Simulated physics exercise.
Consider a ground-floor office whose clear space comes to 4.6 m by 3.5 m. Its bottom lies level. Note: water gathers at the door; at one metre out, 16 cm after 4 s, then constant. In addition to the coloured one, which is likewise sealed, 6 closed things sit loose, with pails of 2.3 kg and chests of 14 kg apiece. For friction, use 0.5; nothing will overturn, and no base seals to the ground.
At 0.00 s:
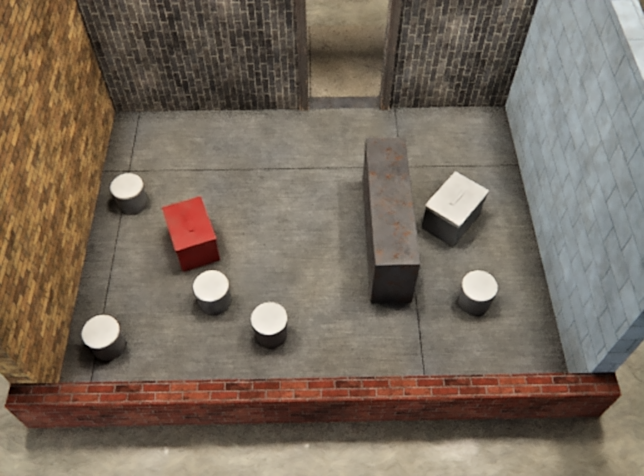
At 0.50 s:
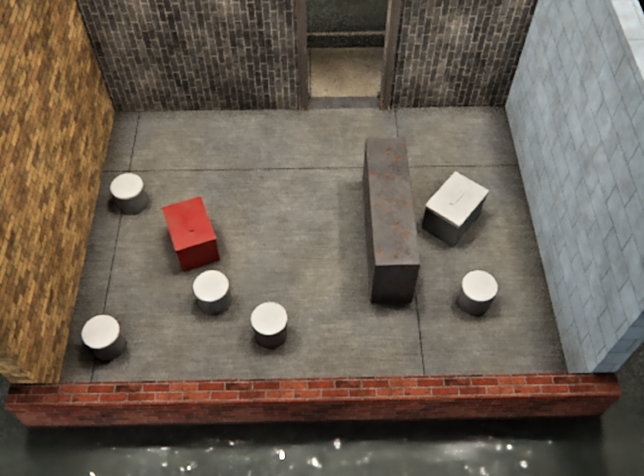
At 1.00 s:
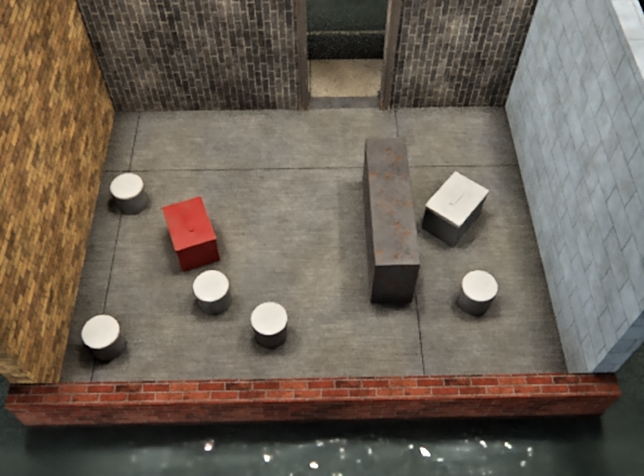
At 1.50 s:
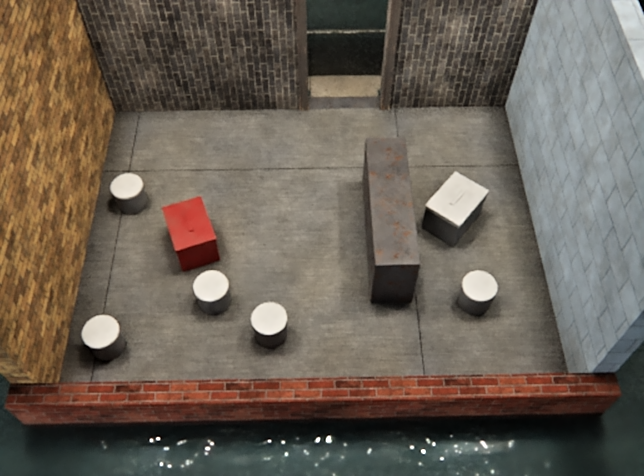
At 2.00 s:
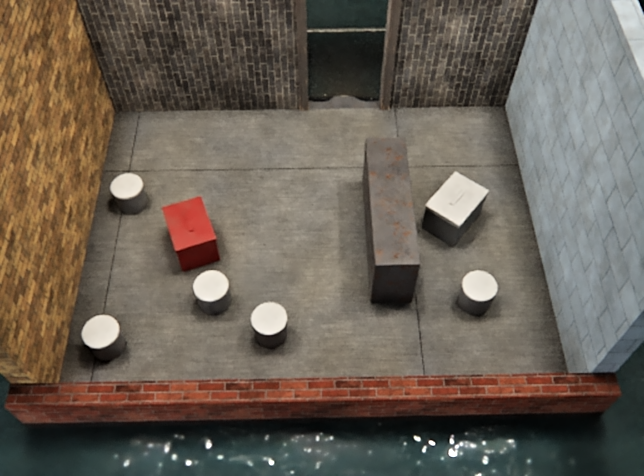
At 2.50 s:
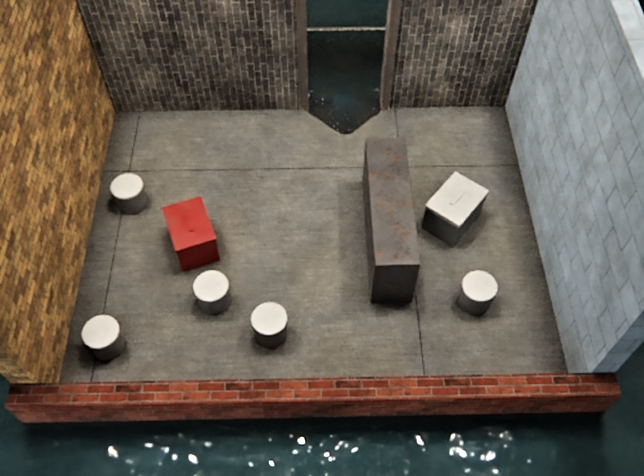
Dark water spreads outside the walled room, first along the front and beyond the back doorway, then crosses the threshold onto the grey floor in a small pointed patch, while the red box, pale blocks and cylinders stay still.
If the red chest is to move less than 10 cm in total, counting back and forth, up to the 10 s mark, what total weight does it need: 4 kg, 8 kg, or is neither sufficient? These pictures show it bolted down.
8 kg is needed.
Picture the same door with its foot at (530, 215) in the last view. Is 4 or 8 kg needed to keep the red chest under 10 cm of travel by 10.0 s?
There even the lighter works.
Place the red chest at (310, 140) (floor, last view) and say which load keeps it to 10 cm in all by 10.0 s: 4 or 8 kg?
Note: None OK.
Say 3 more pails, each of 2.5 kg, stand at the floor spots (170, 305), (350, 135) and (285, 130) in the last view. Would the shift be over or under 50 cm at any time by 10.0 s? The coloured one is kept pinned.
Taking them in turn, the first is inside the line, the second beyond the line and the third inside the line.
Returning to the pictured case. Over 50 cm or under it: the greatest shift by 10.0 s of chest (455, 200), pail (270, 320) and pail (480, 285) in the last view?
In that order: Under, over, under.
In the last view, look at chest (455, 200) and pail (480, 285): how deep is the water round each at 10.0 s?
About 3 and 3 cm.
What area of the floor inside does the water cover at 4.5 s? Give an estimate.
Somewhere about 4.5 m2, give or take.
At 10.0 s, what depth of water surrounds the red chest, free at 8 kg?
Depth: Approx. 3 cm.
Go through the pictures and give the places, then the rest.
The first picture shows the red chest at (188, 223), on the bottom; water covers 0.0 m2; 0 of 7 have shifted.
The second picture shows the red chest at (188, 223) rests on the ground; water covers 0.0 m2; 0 of 7 have shifted.
The third picture shows the red chest at (188, 223) rests on the ground; 0.0 m2 under water; 0 of 7 have shifted.
The fourth picture shows the red chest at (188, 223), on the bottom; 0.0 m2 under water; 0 of 7 have shifted.
The fifth picture shows the red chest at (188, 223) rests on the ground; water covers 0.0 m2; 0 of 7 have shifted.
The sixth picture shows the red chest at (188, 223) rests on the ground; 0.2 m2 under water; 0 of 7 have shifted.
After 3.5 s the red chest would be 0 cm from its start with 4 kg and 0 cm from its start with 8 kg; 0 cm of water round it then.
After 4.5 s the red chest would be 0 cm from its start with 4 kg and 0 cm from its start with 8 kg; 0 cm of water round it then.
After 7.0 s the red chest would be 10 cm from its start with 4 kg and 0 cm from its start with 8 kg; 2 cm of water round it then.
After 10.0 s the red chest would be 59 cm from its start with 4 kg and 0 cm from its start with 8 kg; 3 cm of water round it then.
